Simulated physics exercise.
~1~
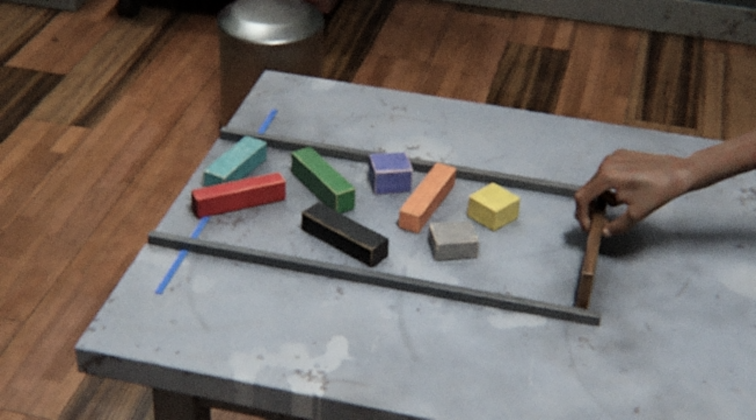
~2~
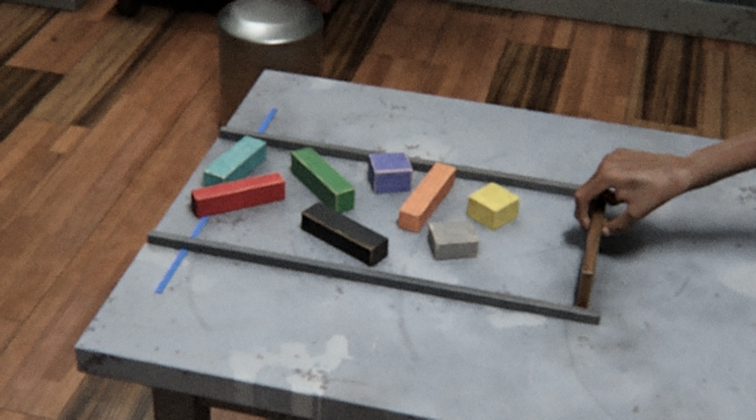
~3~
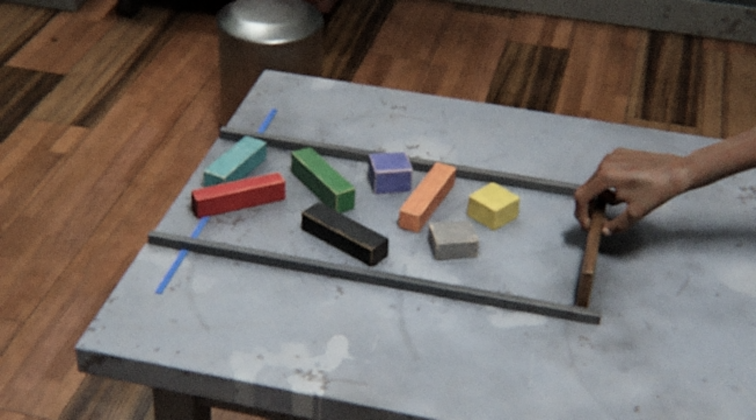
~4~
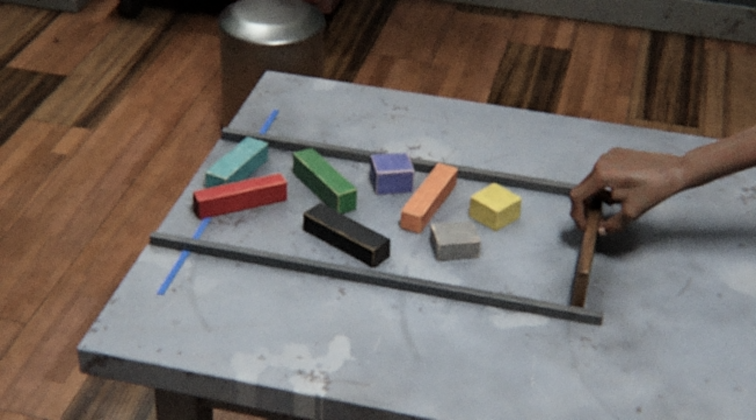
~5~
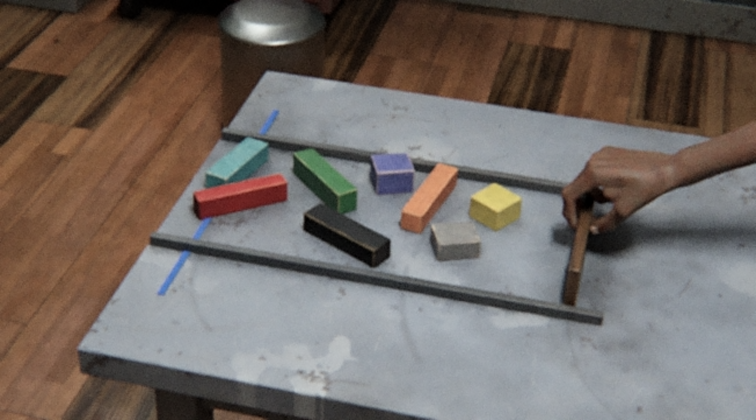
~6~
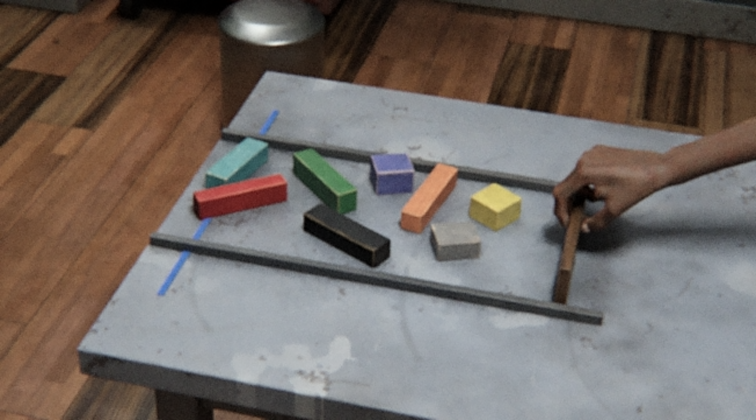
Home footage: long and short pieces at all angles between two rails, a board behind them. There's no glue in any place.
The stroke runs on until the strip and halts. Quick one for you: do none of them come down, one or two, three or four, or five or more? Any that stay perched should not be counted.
Five or more of them come down.
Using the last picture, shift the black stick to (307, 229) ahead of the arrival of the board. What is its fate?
Note - black stick not retained.
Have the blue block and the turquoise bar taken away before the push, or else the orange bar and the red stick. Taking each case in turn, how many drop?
Result: 4, then 3.
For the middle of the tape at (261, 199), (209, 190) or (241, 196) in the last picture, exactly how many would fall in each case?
Try by try, 3, 6 and 4.
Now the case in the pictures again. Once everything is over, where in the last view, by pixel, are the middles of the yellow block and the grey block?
Final positions - yellow block around (216, 167), grey block around (199, 191).
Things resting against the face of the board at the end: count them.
It touches 2.
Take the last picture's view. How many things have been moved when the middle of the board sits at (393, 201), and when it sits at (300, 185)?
By then 6, and later 8.
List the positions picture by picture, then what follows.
Turquoise bar (236, 164); red stick (239, 195); green bar (323, 180); board (596, 235); tape (223, 192), in the first frame.
Red stick (239, 195); yellow block (493, 206), in the second frame.
Green bar (323, 180); orange bar (428, 196), in the third frame.
Turquoise bar (237, 165); blue block (392, 173), in the fourth frame.
Red stick (241, 196); grey block (455, 241), in the fifth frame.
Turquoise bar (237, 166); red stick (241, 196); green bar (325, 181); board (575, 231); tape (225, 193), in the sixth frame.
Early on, none off yet; turquoise bar at rest near (237, 166); red stick at rest near (241, 196); green bar at rest near (325, 181).
A while later, none off yet; turquoise bar at rest near (237, 166); red stick at rest near (238, 196); green bar travelled a little near (289, 173).
Further along, one off so far; turquoise bar on its side near (169, 219); red stick travelled about its own width near (168, 200); green bar travelled about its own width near (206, 159).
Finally, the number that fall off is five or more; lost, orange bar, blue block, black stick, green bar, red stick and turquoise bar.
